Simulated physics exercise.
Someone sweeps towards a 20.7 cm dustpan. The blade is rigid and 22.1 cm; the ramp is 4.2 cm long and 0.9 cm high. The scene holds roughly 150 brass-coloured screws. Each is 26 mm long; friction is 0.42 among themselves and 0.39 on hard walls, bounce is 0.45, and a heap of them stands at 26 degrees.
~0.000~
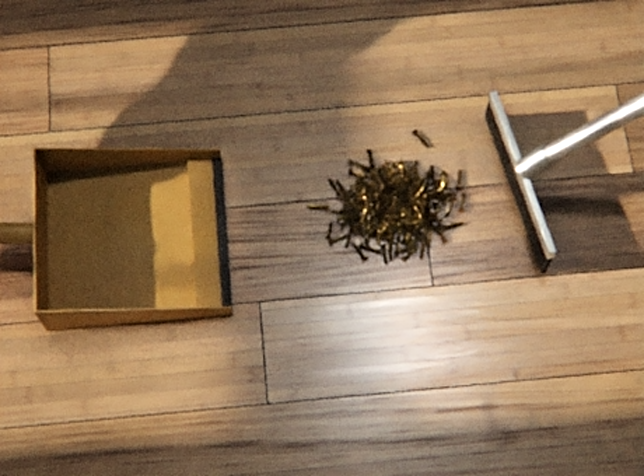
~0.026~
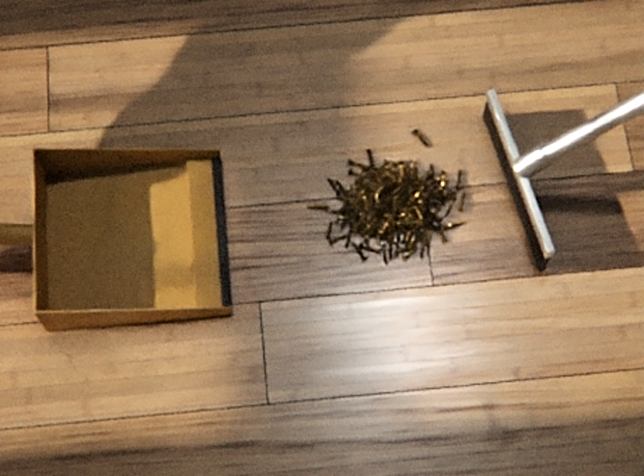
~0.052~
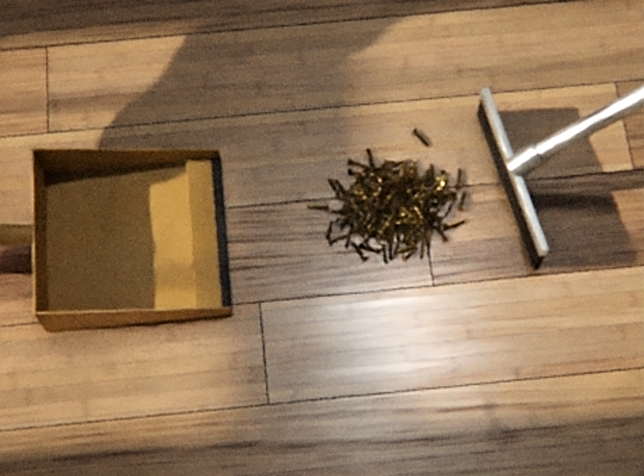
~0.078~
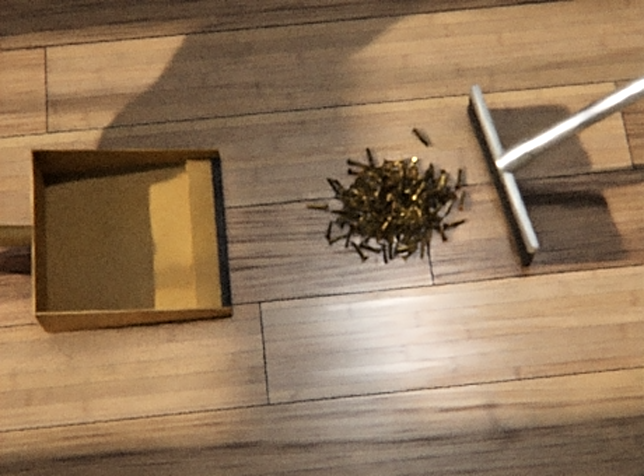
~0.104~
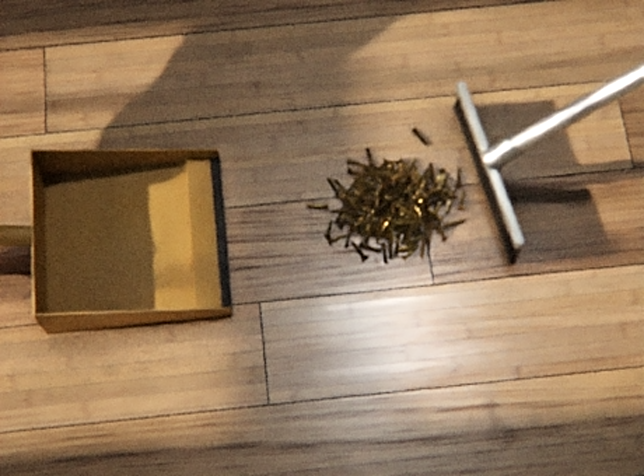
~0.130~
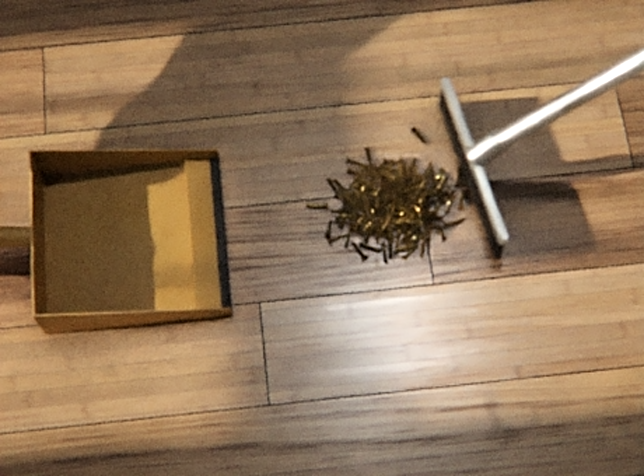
A metal squeegee slides left across the wooden floor to a pile of brass-coloured screws.
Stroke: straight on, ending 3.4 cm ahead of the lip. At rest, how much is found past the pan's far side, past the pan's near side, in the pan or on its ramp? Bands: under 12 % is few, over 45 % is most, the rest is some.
Far side: Some; near side: Few; pan: Few.
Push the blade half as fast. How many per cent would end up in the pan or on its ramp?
Share: About 0 %.
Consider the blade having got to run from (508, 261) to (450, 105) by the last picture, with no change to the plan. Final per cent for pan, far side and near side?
Pan 20; far 5; near 5.
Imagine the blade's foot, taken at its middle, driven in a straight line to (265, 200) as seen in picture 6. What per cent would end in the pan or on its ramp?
Share caught: Approx. 15 %.
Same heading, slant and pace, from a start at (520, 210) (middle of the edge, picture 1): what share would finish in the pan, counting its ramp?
Close to 5 in a hundred.
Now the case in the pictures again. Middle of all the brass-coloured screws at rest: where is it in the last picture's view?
After settling, the middle sits near (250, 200).
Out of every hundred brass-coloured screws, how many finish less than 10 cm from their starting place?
It comes to near 20 percent.
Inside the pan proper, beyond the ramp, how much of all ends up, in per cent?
Estimate: Near 0 per cent of all.
After 0.32 s, middle of the blade 18 cm from the lip; 0 % over the lip, far side 0 %, near side 0 %.
Then, at 0.45 s, middle of the blade 9 cm from the lip; 0 % over the lip, far side 15 %, near side 0 %.
After 0.70 s, middle of the blade 5 cm from the lip; 5 % over the lip, far side 15 %, near side 0 %.
By 1.6 s all is still; far side 15 %, near side 0 %, pan 5 %, in front of the lip or behind the blade 80 %.
